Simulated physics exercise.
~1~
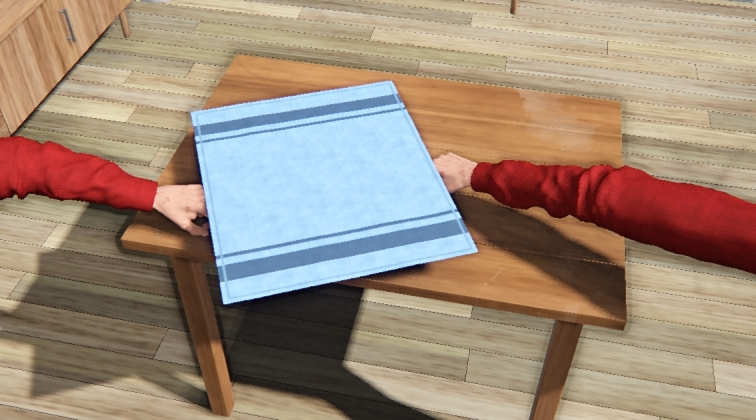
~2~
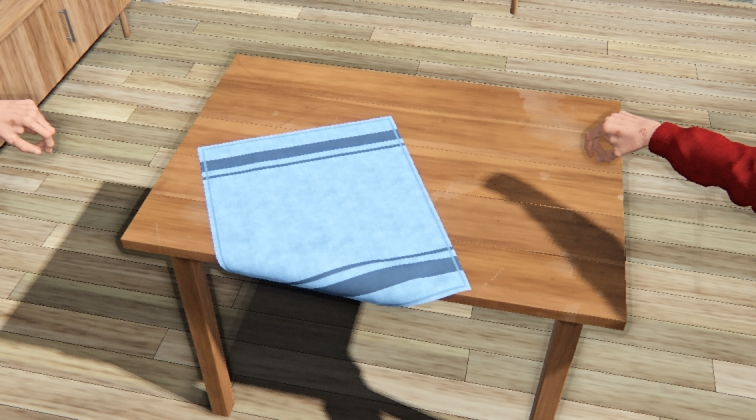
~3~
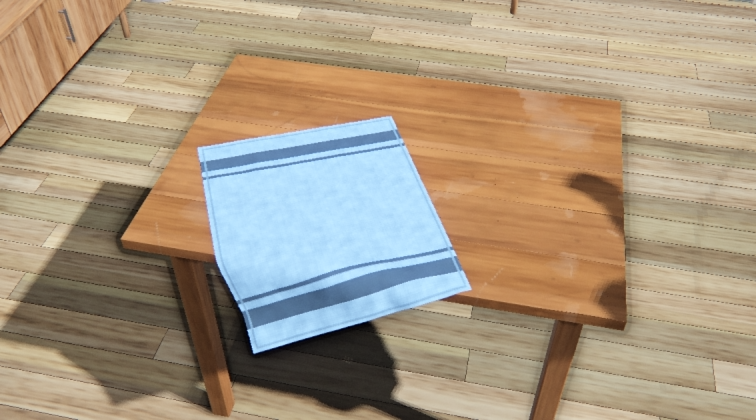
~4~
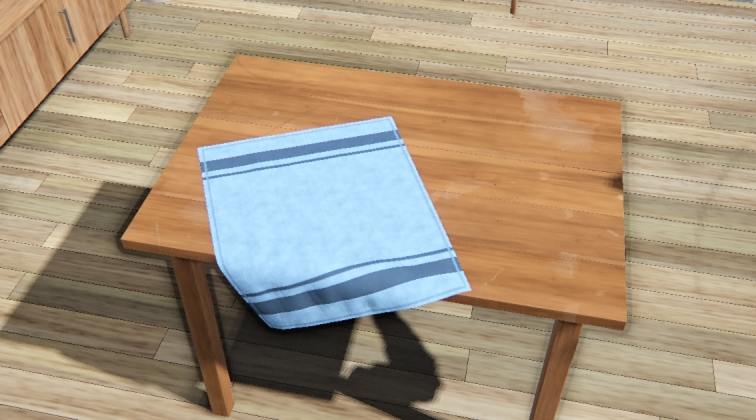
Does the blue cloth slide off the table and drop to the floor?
No, the cloth stays on the tabletop, with only its near end hanging over the front edge.
